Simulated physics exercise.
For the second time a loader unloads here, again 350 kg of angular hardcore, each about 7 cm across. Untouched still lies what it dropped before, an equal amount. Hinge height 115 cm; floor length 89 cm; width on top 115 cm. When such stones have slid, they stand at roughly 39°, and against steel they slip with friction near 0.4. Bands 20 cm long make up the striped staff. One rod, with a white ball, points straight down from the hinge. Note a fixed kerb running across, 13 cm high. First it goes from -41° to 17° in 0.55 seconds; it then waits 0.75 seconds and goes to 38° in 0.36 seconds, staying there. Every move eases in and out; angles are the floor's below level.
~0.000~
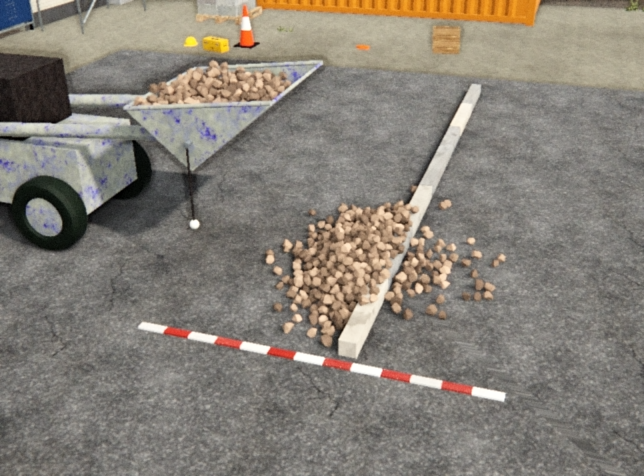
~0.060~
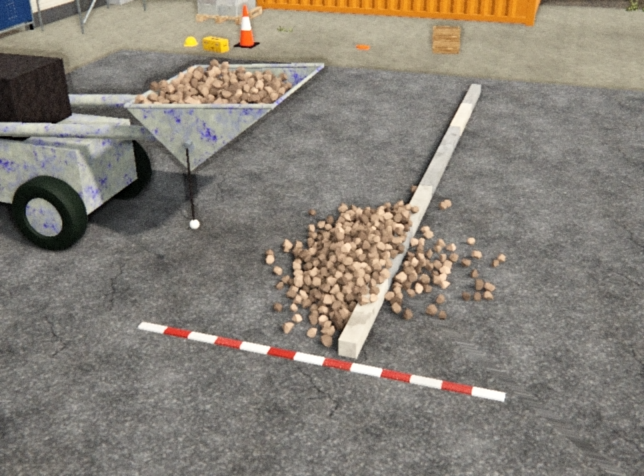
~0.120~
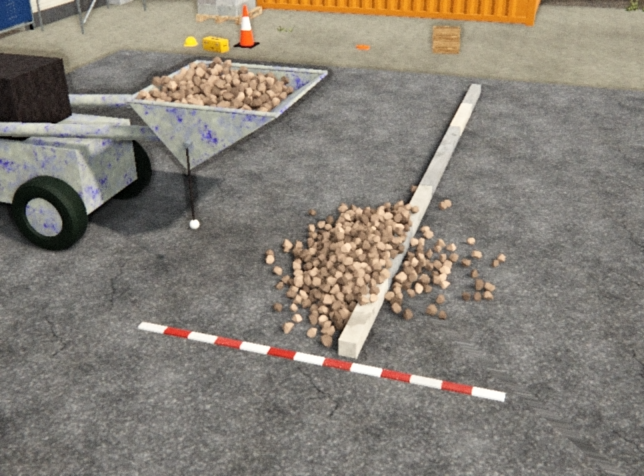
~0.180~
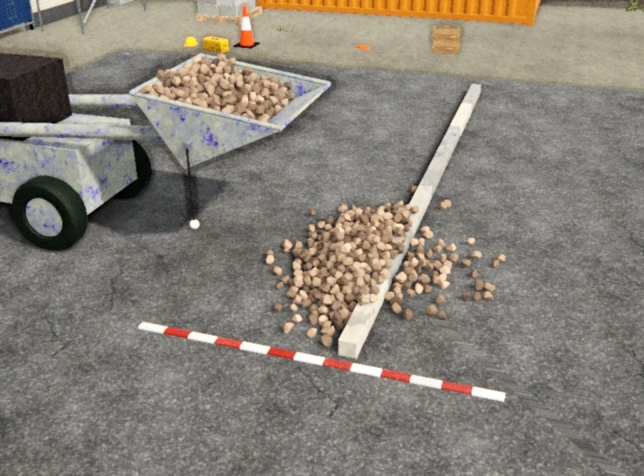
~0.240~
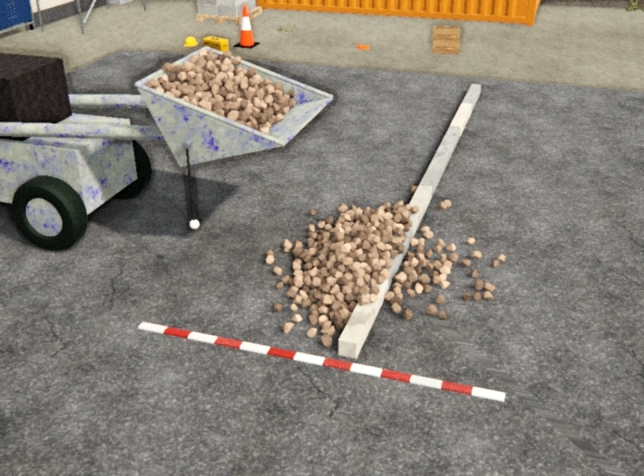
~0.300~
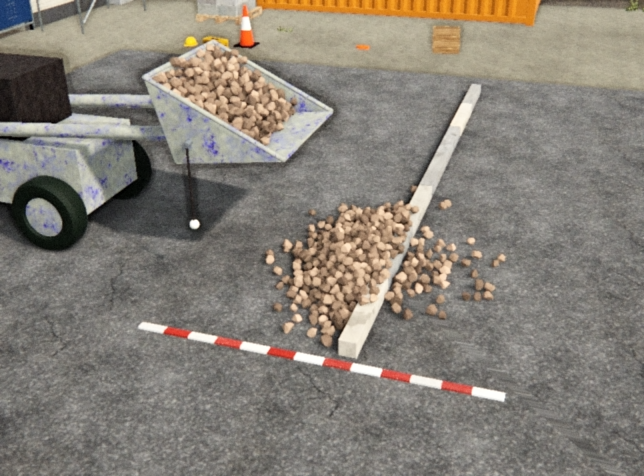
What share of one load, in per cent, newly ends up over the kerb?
1 %.
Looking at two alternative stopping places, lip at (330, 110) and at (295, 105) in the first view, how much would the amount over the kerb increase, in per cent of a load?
I'd expect near 30 per cent first and near 5 per cent next.
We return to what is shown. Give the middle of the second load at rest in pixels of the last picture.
Their middle is at about (314, 237).
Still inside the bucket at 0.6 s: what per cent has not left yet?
About 100 per cent is held.
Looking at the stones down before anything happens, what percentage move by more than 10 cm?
About 0 %.
After 0.4 s the floor is at 8°; in per cent of one load, 100 in the bucket, 89 on this side of the kerb, 11 over the kerb; the foremost stones are at (484, 282).
After 0.6 s the floor is at 17°; in per cent of one load, 100 in the bucket, 89 on this side of the kerb, 11 over the kerb; the foremost stones are at (484, 282).
After 2.1 s the floor is at 38°; in per cent of one load, 16 in the bucket, 172 on this side of the kerb, 12 over the kerb; the foremost stones are at (484, 282).
After 4.7 s the floor is at 38°; in per cent of one load, 0 in the bucket, 188 on this side of the kerb, 12 over the kerb; the foremost stones are at (484, 282). Net gain over the kerb, 1.
